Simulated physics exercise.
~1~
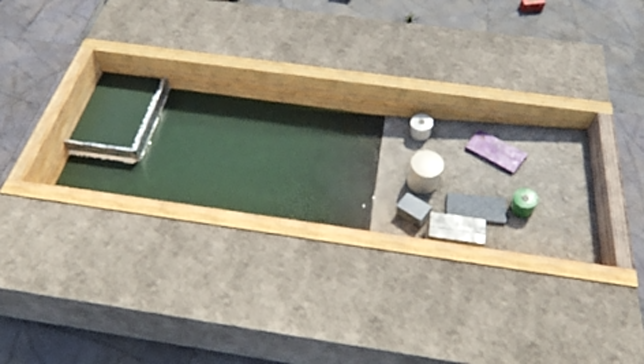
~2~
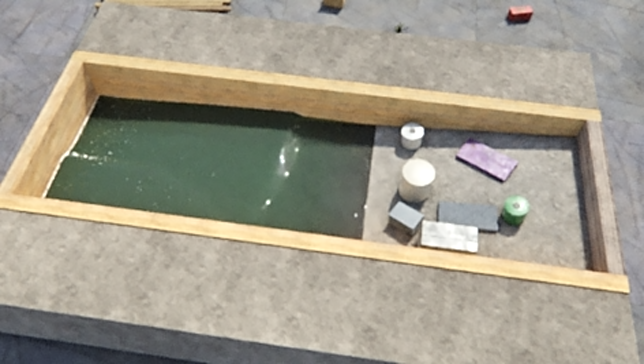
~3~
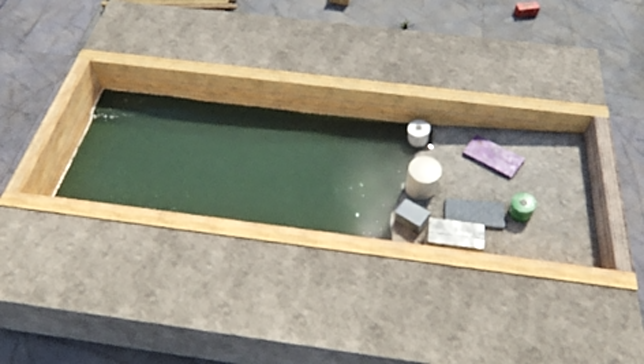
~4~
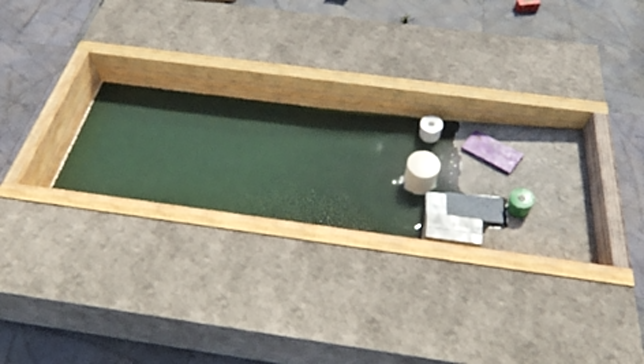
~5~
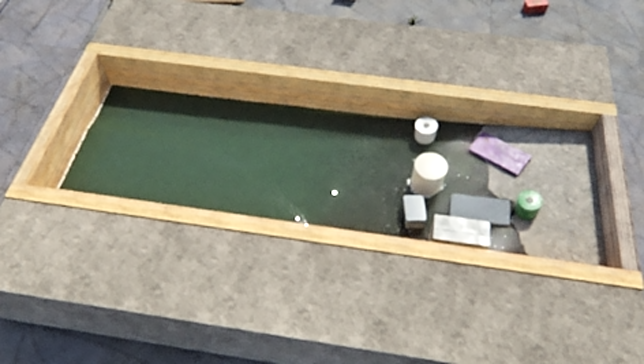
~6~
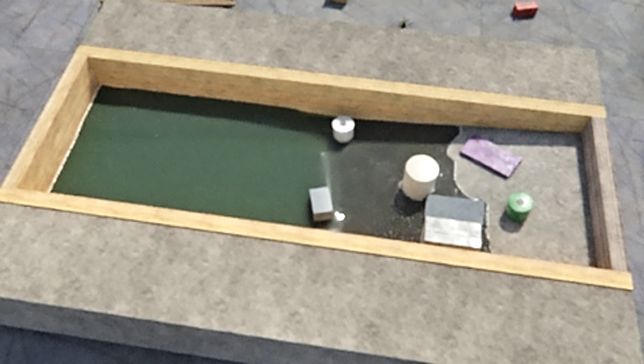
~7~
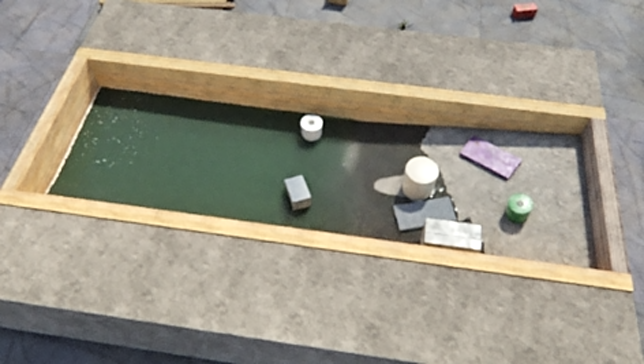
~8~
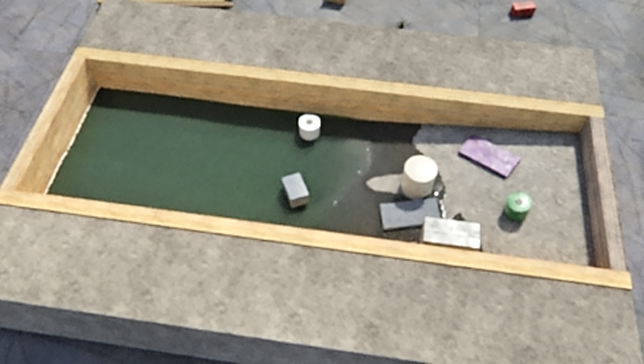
Green water surges right onto the sand, then draws two small objects back left afloat.
